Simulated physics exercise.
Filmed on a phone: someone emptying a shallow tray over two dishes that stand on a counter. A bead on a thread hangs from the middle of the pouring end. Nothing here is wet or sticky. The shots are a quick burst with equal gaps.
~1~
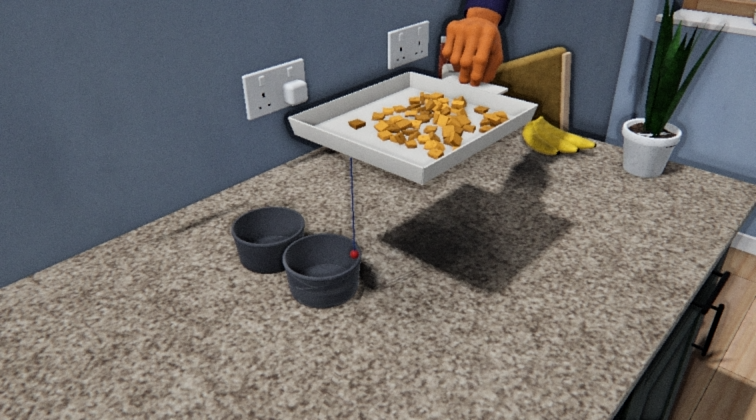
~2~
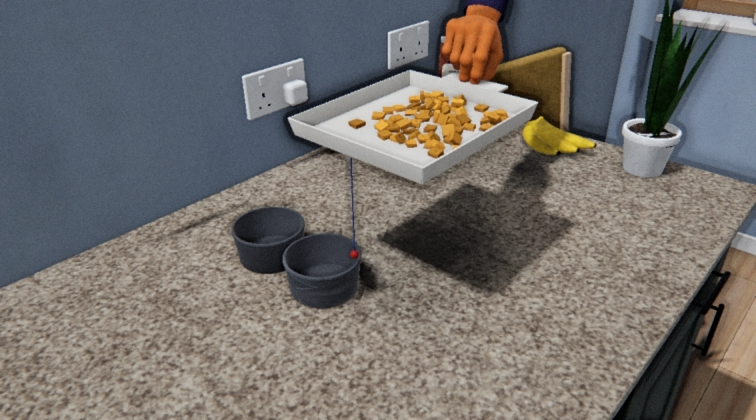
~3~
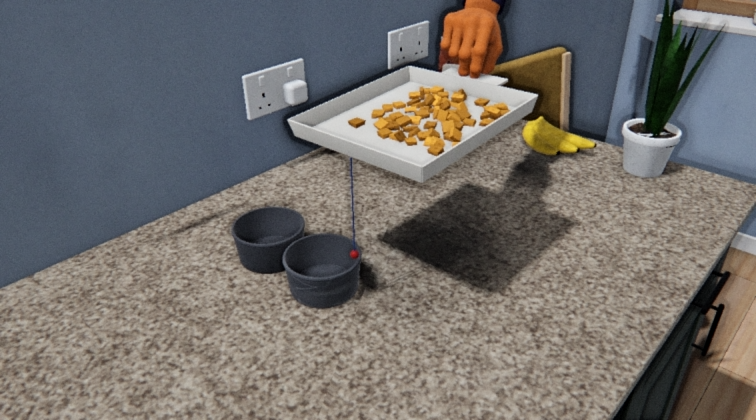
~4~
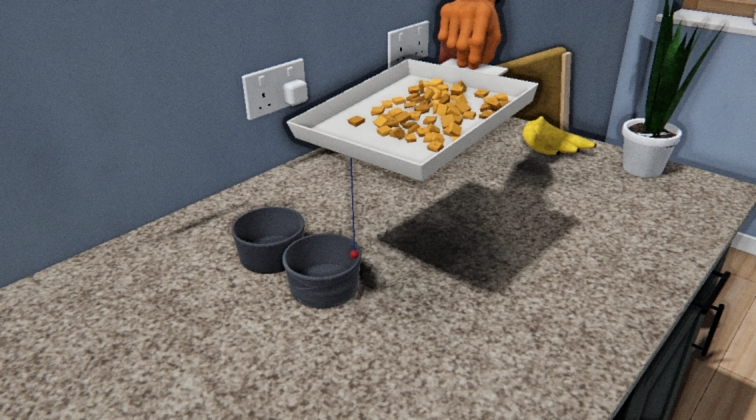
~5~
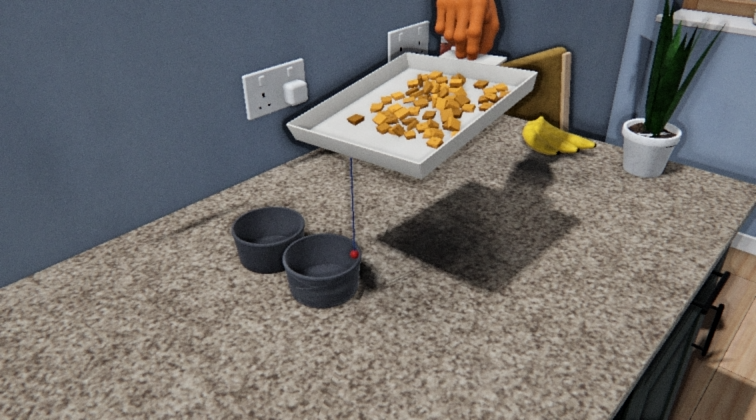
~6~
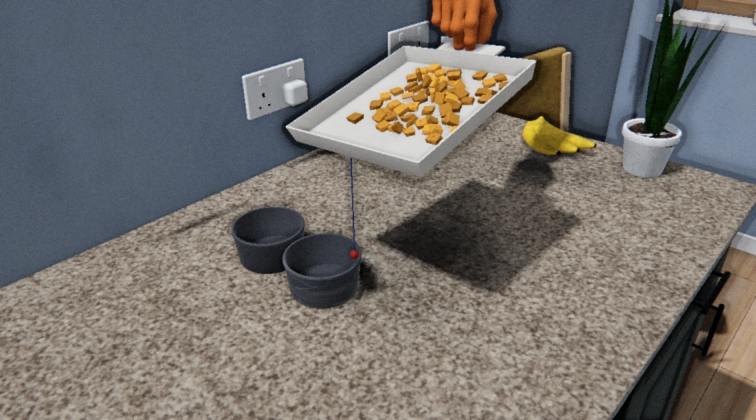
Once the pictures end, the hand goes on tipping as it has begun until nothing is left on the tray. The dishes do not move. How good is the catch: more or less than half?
In the dishes lies over half of it.
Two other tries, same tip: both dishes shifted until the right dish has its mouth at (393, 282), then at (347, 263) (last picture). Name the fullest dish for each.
One: The left-hand dish. Two: The left one.
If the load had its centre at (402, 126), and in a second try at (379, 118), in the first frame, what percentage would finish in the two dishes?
In turn 60 and 70 in a hundred.
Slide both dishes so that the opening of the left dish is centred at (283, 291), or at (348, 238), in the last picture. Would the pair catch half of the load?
First under half, then the smaller part.
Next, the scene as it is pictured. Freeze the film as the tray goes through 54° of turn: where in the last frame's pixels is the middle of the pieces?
At about (345, 117).
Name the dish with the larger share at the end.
It is right.
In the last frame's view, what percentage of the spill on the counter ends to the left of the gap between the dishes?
Near 70 %.
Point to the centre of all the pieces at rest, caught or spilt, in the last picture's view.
At about (310, 285).
Soon after the last picture, tray tipped steeply; all on the tray.
A little later, tray tipped right over; nearly all on the tray; a stray few in the left dish; a small part outside both.
Later still, tray tipped past a quarter turn; about half in the right dish; a small part in the left dish; about a third outside both.
At rest, tray tipped past a quarter turn; about half in the right dish; a small part in the left dish; about a third outside both.
